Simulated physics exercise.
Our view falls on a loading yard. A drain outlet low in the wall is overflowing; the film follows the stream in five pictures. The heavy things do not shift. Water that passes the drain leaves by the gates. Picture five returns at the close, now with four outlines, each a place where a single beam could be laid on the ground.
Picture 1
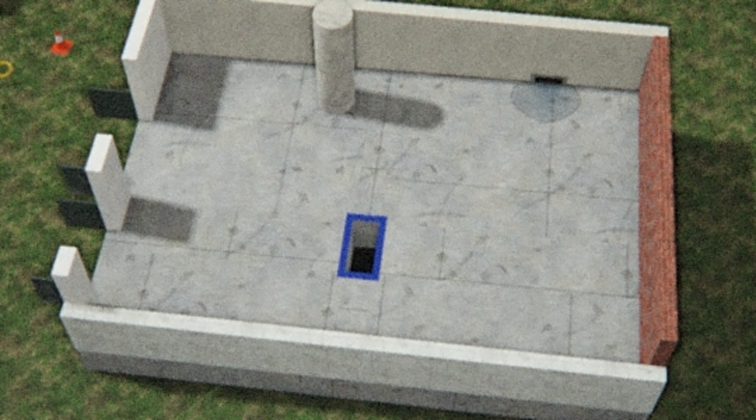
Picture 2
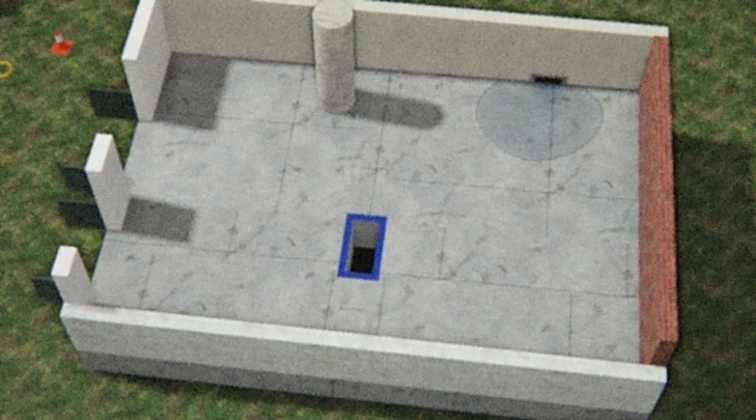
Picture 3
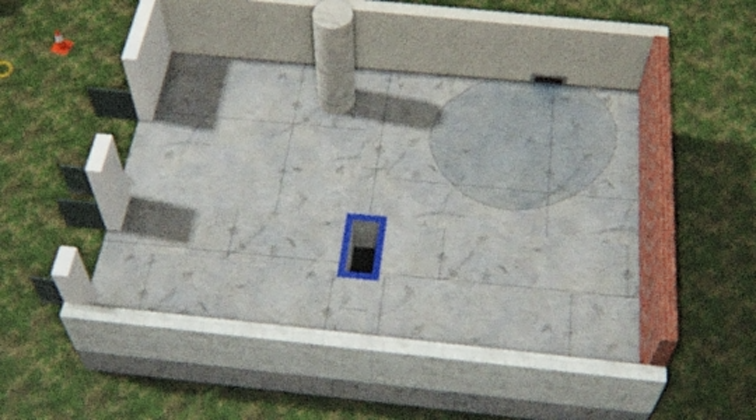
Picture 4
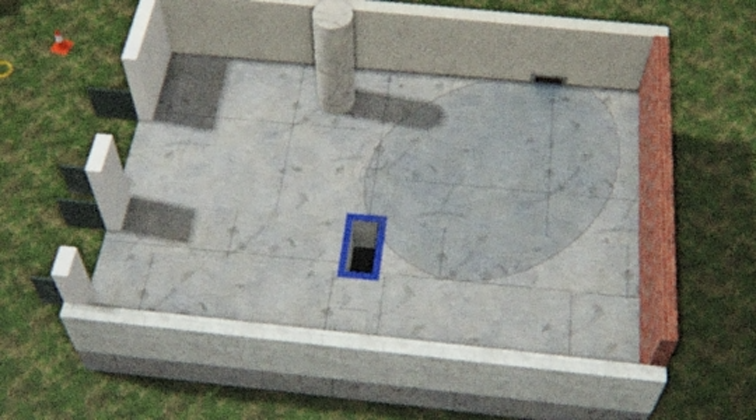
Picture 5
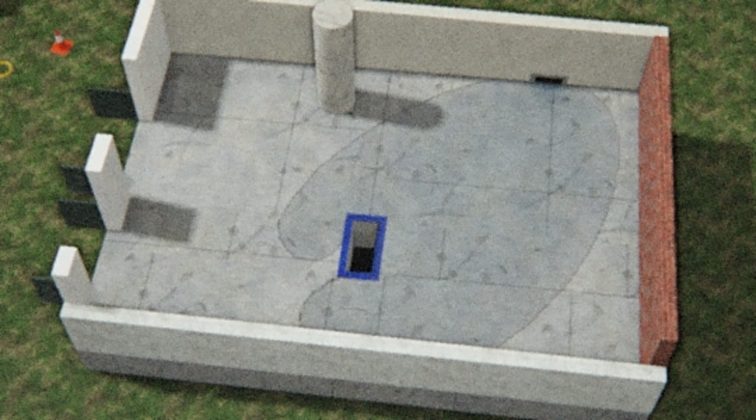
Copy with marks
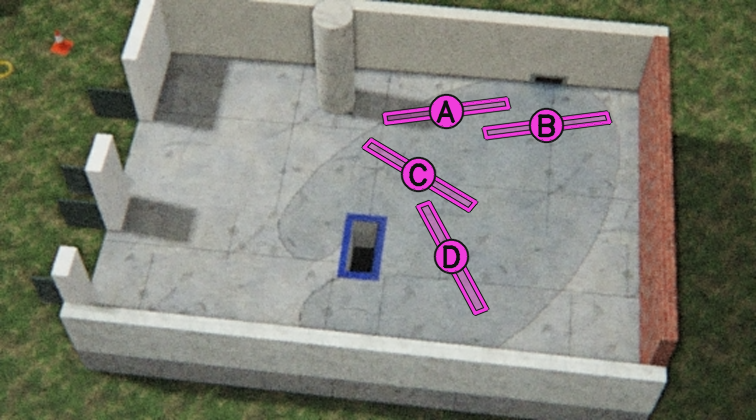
Loading yard with a wet patch spreading from an outfall by the back wall across the floor and around a blue-edged drain pit.
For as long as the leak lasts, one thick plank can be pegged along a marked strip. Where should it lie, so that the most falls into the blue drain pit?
A beats the others.
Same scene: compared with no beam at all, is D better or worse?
It is worse.
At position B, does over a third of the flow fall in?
No, it does not.
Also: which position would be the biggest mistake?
That is position C.
On the marked copy, A from (385, 118) to (507, 103); B from (485, 133) to (608, 117); C from (367, 143) to (472, 206); D from (423, 204) to (480, 311).
With A, about 27 % of the stream goes into the blue drain pit, about 73 % out by the gates.
With B, about 16 % of the stream goes into the blue drain pit, about 82 % out by the gates.
With C, about 4 % of the stream goes into the blue drain pit, about 96 % out by the gates.
With D, about 18 % of the stream goes into the blue drain pit, about 81 % out by the gates.
